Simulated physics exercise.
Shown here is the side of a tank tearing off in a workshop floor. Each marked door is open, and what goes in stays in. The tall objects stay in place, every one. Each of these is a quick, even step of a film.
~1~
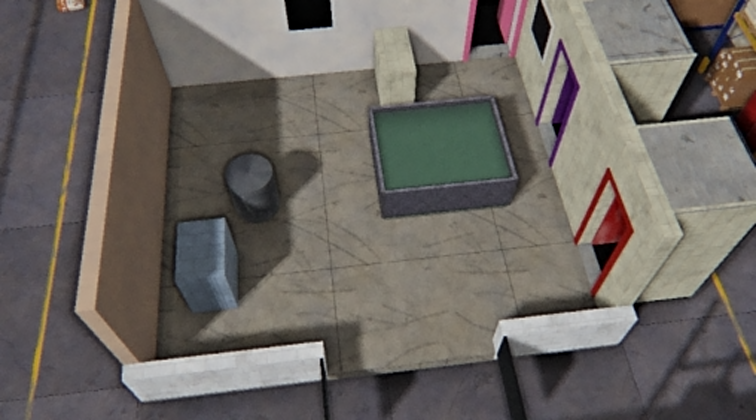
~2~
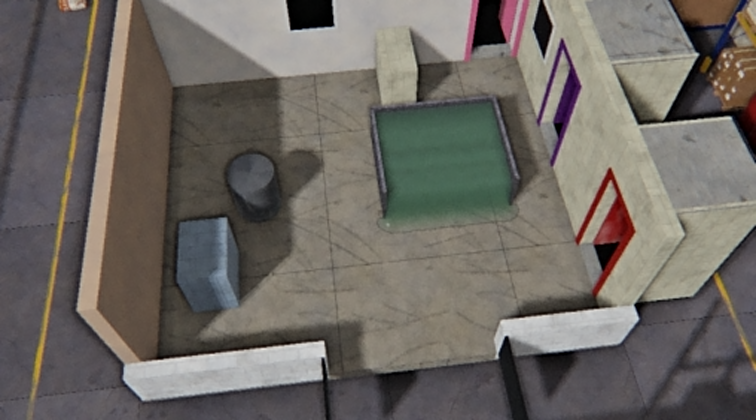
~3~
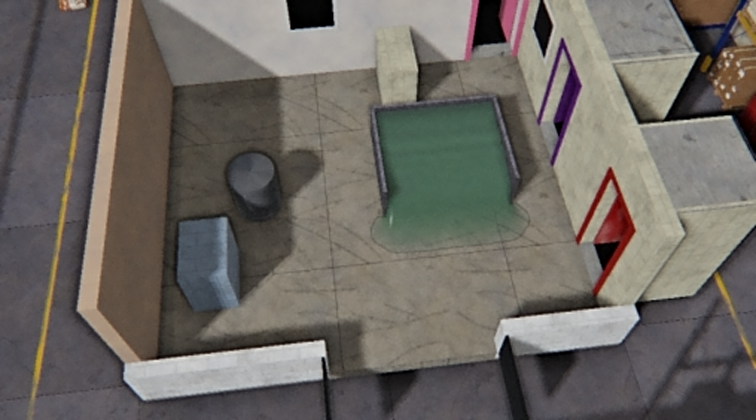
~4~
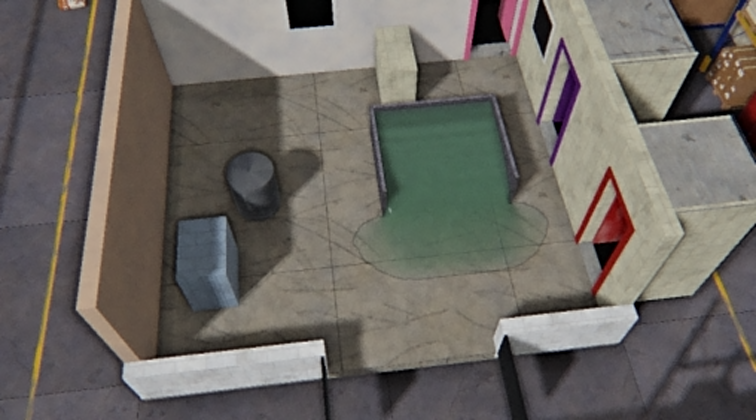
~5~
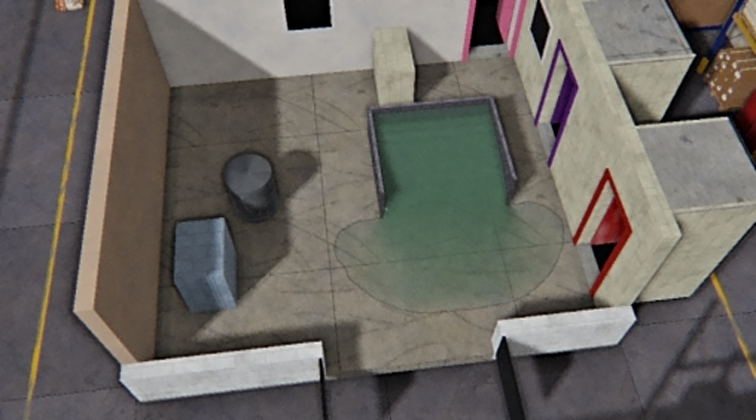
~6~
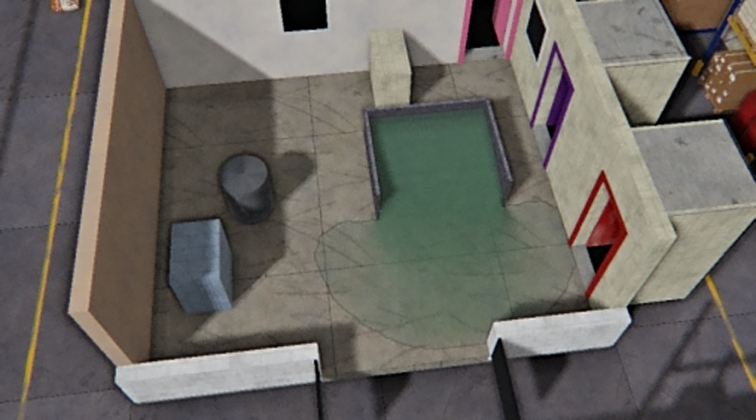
Green water poured out of a low, dark-walled tank when its near side gave way, then spread across the workshop floor in a widening, rounded pool, while the barrel and box on the left stayed put.
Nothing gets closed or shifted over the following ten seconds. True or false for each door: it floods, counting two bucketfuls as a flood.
Pink door - false; purple door - false; red door - true.
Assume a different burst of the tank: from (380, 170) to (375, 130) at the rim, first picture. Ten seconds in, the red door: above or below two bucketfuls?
In that case the red door never reaches it.
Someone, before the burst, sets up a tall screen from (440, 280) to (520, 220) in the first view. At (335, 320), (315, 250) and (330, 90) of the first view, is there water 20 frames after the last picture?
One after the other: Wet, under water, clear.
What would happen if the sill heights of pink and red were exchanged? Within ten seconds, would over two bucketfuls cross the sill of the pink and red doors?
Briefly, the pink door overflows and the red door overflows.
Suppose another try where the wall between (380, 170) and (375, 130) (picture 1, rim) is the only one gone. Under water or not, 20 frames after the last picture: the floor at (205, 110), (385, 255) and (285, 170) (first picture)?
First soaked through, second kept bare, third soaked through.
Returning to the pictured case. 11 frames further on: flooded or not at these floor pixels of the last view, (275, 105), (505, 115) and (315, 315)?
Result, in order: Unflooded / unflooded / waterlogged.
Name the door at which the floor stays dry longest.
It's the pink door.
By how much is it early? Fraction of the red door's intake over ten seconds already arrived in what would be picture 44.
Result: 95 % of the ten-second total.
A moment on, water covers 30 % of the floor; the pink door not reached, the purple door not reached, the red door under two buckets in.
Next, water covers 30 % of the floor; the pink door not reached, the purple door not reached, the red door over two buckets in.
Then, water covers 40 % of the floor; the pink door not reached, the purple door wet at the sill, nothing in, the red door far over two buckets in.
Later, water covers 55 % of the floor; the pink door wet at the sill, nothing in, the purple door wet at the sill, nothing in, the red door far over two buckets in.
In the end, water covers 70 % of the floor; the pink door under two buckets in, the purple door wet at the sill, nothing in, the red door far over two buckets in.
